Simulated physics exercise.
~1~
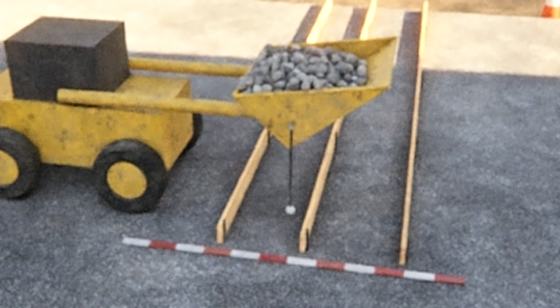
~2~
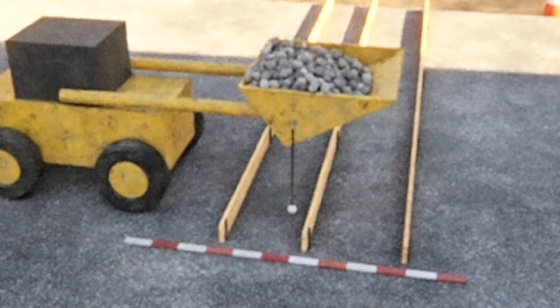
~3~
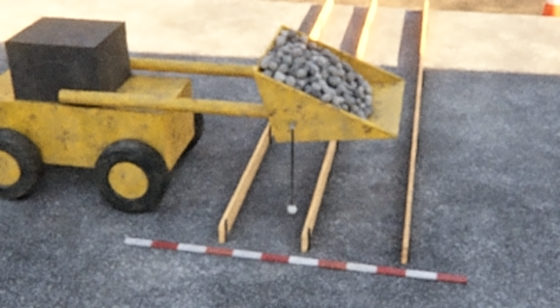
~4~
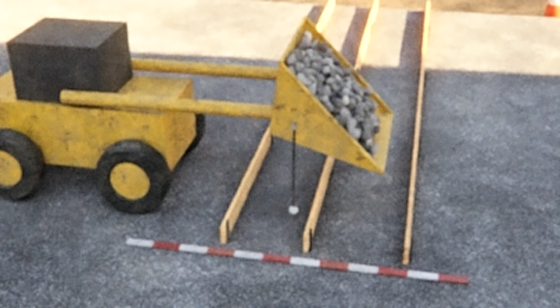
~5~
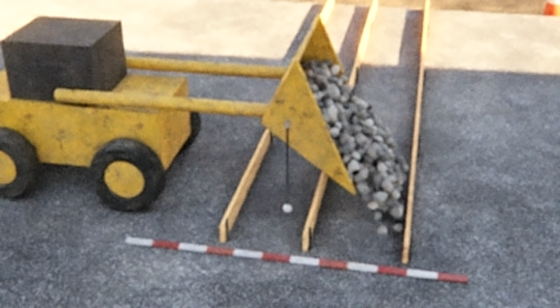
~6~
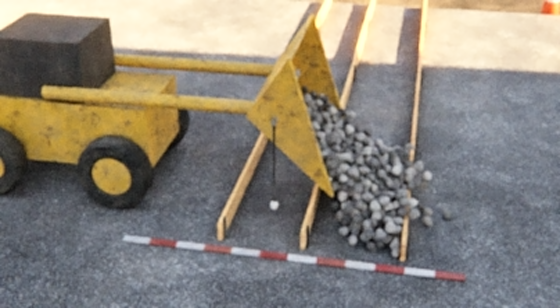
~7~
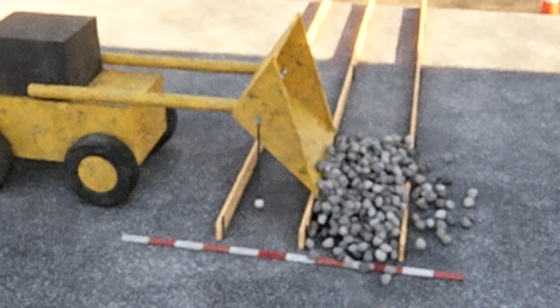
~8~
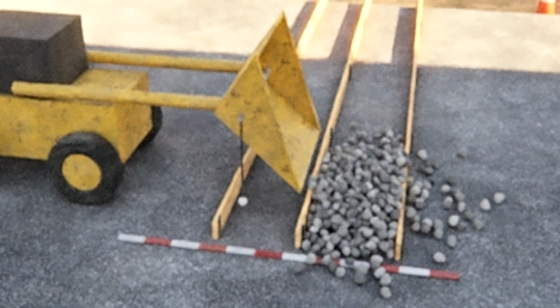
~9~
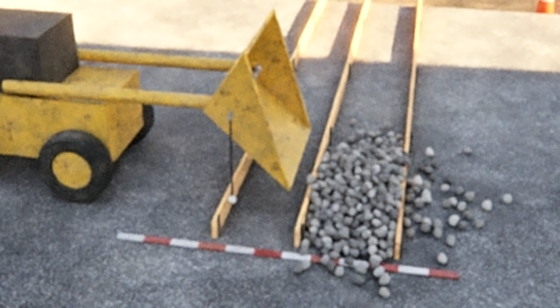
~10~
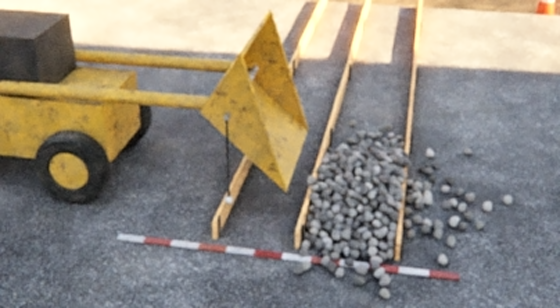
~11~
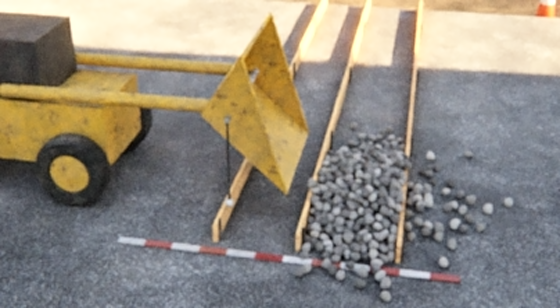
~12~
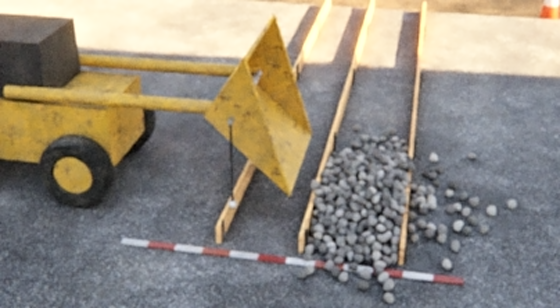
A yellow loader tips grey stones between two boards, backs left, and stops with its bucket empty.
